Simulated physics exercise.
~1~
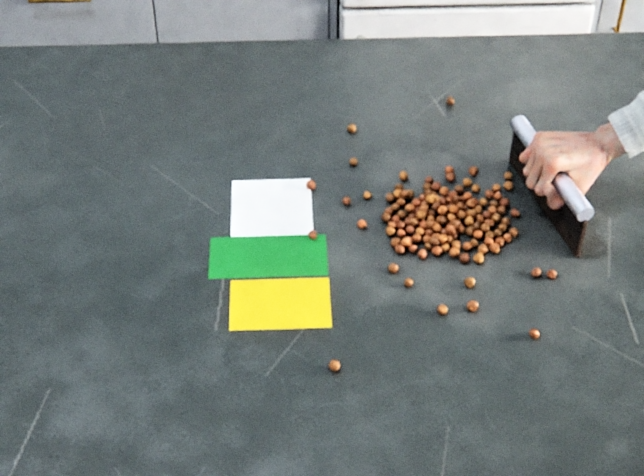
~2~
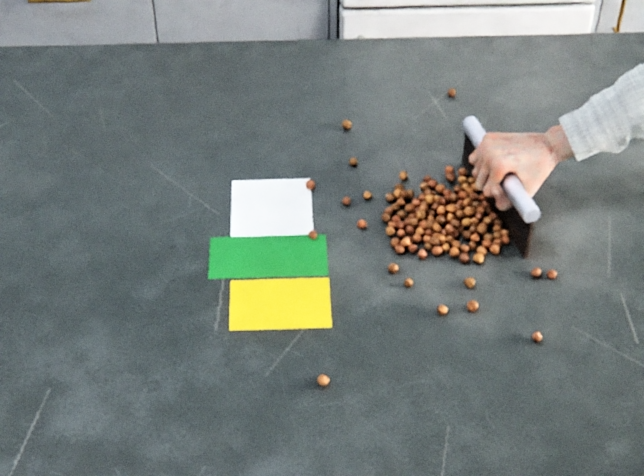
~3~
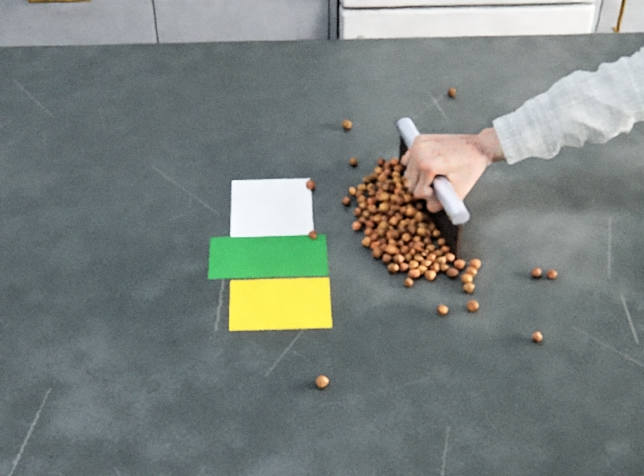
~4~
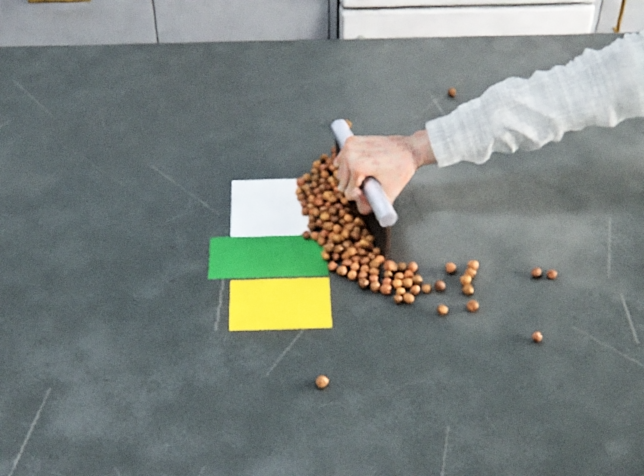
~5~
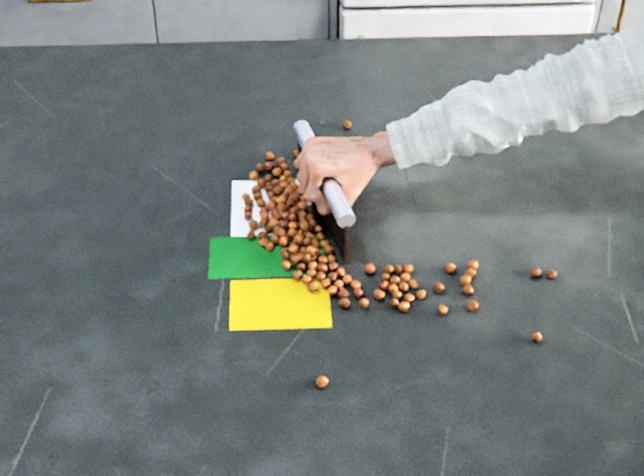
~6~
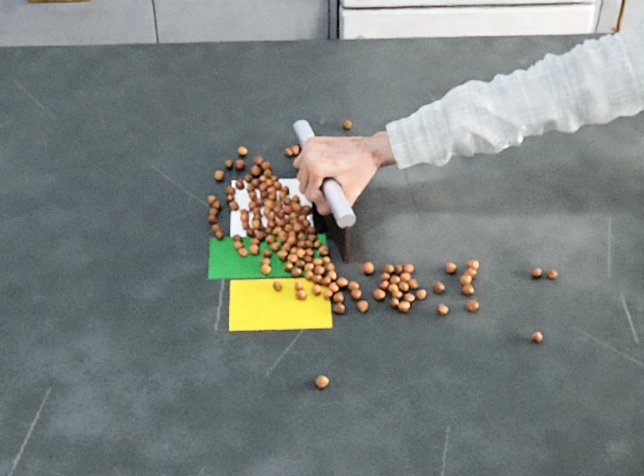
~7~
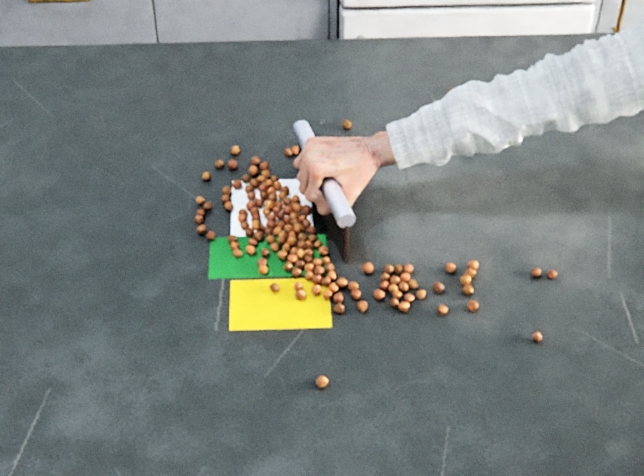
At the start, a hand in a pale sleeve holds an upright scraper with a light grey handle to the right of a loose heap of hazelnuts on a dark grey surface, with white, green and yellow sheets to the left. The scraper moves left into the heap and pushes it along, leaving some nuts trailing behind. The mass reaches the white and green sheets, and the scraper stops. Nuts keep rolling left, some passing beyond the sheets. Finally they settle, many covering the white and green sheets, few on yellow, and many others on bare surface.
